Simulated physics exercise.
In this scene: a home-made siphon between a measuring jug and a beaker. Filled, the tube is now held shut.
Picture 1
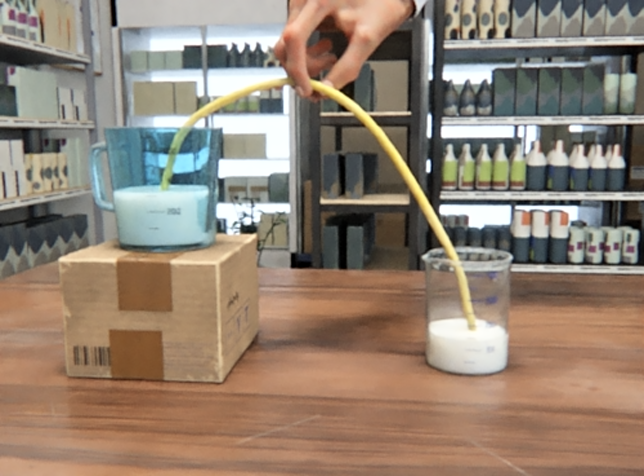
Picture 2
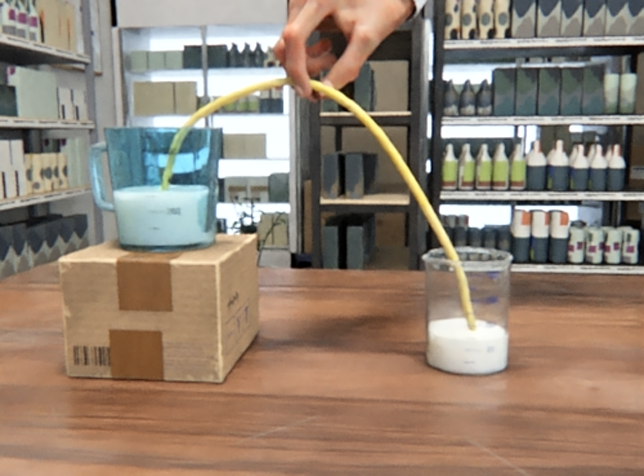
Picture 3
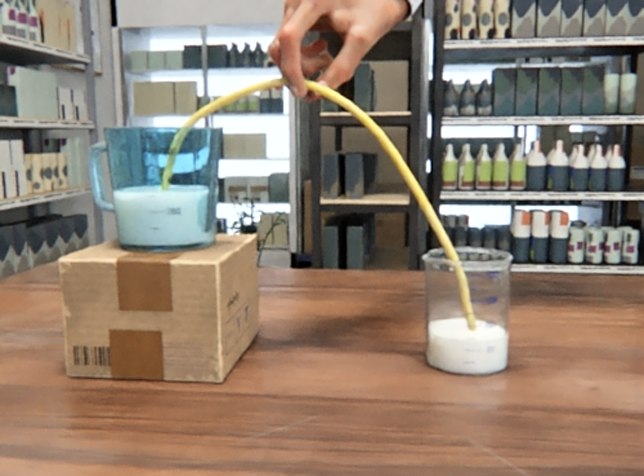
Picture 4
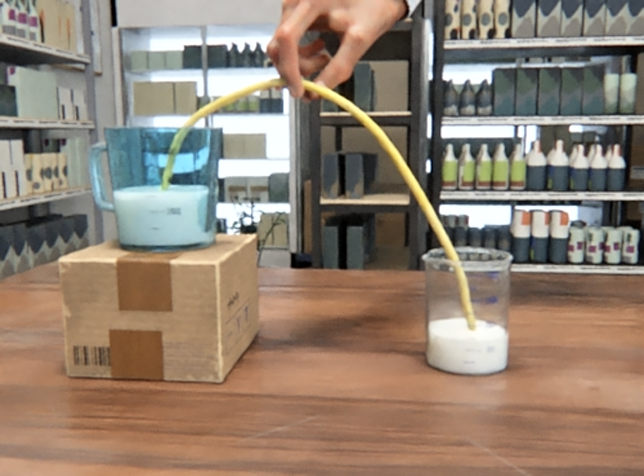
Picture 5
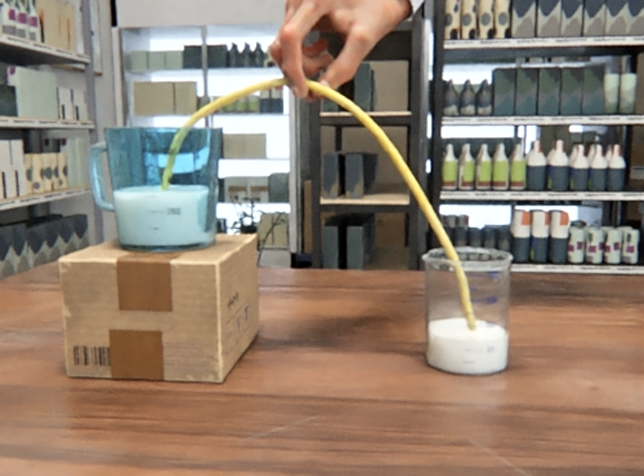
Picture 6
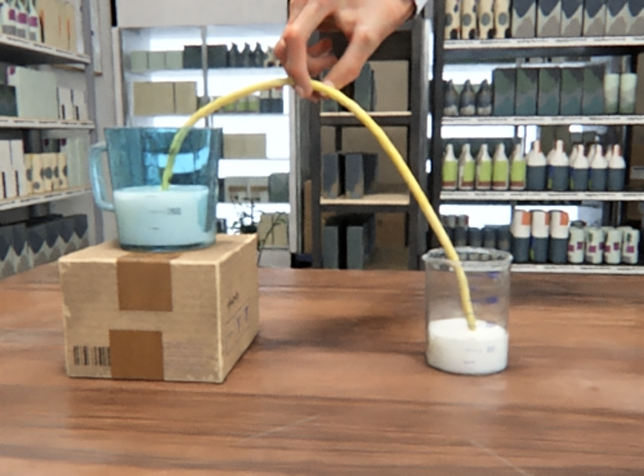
In this clip, a hand pinches a yellow hose arching from a blue measuring jug of white liquid on a cardboard box to a beaker at right, shifting its fingers slightly while both liquid levels show no visible change.
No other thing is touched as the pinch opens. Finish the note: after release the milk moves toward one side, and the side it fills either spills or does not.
Note: It flows - the right side; one that fills - does not spill.
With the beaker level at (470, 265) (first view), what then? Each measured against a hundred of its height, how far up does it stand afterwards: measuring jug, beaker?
Respectively 15 and 100 percent.
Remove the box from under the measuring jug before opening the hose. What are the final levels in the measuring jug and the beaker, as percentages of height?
Around 35 and 40 percent.
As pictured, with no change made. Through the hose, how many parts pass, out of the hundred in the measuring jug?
I get 70 in a hundred.
Next, the measuring jug is about a third full; the beaker is about half full.
After that, the measuring jug is about a quarter full; the beaker is about two thirds full.
Finally, the measuring jug is nearly empty; the beaker is about three quarters full.
